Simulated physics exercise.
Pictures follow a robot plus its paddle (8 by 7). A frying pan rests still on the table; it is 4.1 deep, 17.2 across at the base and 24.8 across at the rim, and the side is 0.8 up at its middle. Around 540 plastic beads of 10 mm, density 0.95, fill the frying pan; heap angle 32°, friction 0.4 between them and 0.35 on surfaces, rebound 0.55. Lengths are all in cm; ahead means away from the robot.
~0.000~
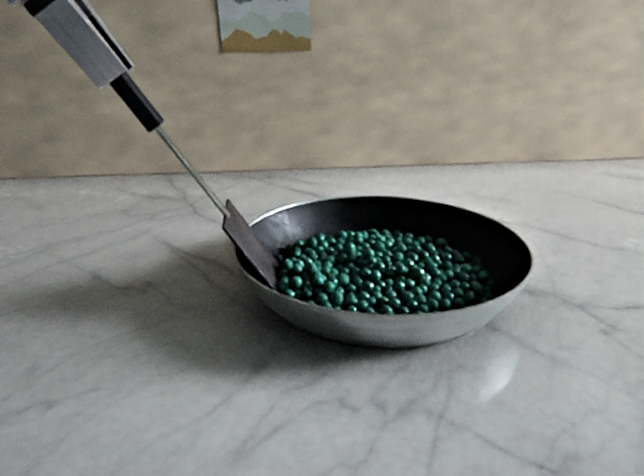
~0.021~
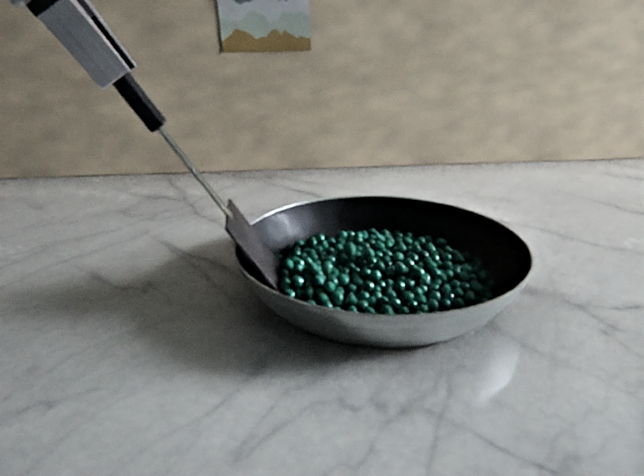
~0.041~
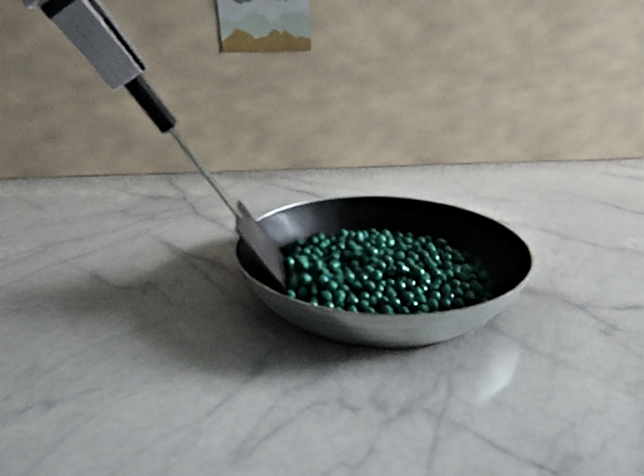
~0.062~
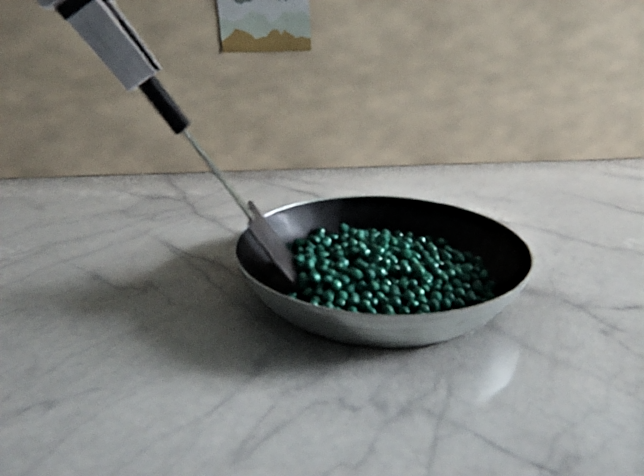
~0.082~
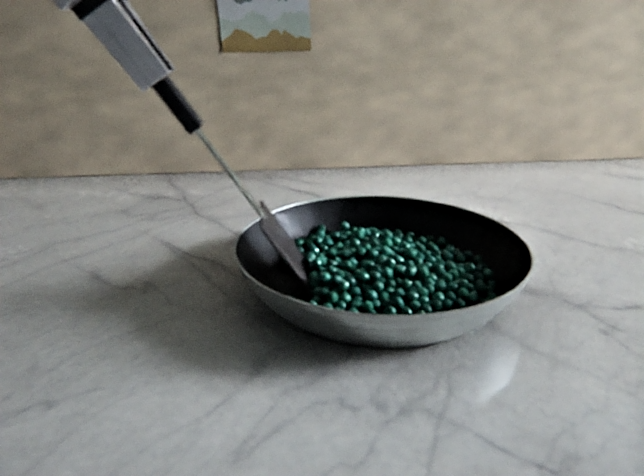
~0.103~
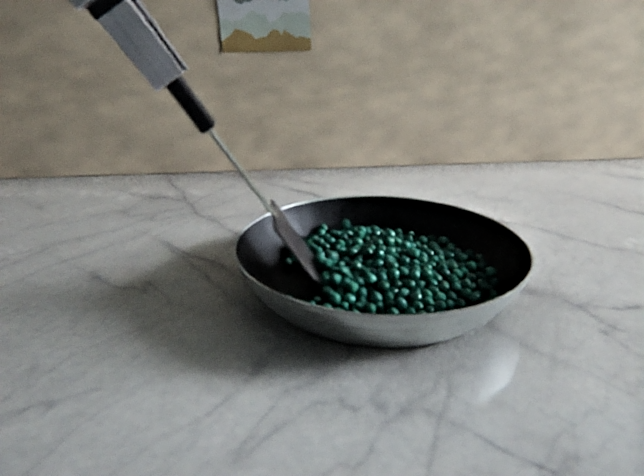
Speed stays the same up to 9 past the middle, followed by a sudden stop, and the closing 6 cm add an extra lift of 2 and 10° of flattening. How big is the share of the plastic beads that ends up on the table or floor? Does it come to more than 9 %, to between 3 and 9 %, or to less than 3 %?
It comes to between 3 and 9 %.
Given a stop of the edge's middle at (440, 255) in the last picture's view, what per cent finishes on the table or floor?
0 %, roughly.
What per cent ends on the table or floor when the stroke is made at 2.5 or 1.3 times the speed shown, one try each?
I'd expect close to 20 and then close to 5 percent.
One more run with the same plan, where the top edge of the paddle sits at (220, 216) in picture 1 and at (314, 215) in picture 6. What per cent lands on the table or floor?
Off the vessel, on the table or floor: Some 15 percent.
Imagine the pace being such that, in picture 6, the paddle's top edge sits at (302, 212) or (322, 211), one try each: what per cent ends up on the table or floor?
Respectively, some 10 and 15 per cent.
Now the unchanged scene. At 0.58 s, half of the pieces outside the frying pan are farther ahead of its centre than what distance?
It sits close to 14 cm ahead of the middle.
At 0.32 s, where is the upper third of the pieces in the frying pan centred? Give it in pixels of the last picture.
I'd say close to (461, 254).
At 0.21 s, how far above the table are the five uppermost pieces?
3 cm.
By 0.21 s, sloping 57°, highest piece 3 above the table; 538 in the frying pan.
By 0.32 s, sloping 53°, highest piece 5 above the table; 538 in the frying pan.
By 0.58 s, sloping 47°, highest piece 5 above the table; 514 in the frying pan, 23 on the table or floor, 1 on the blade or in flight.
By 1.63 s, sloping 47°, highest piece 4 above the table; 514 in the frying pan, 24 on the table or floor.
Final count, 514 in the frying pan, 24 on the table or floor. That is 4 % on the table or floor.
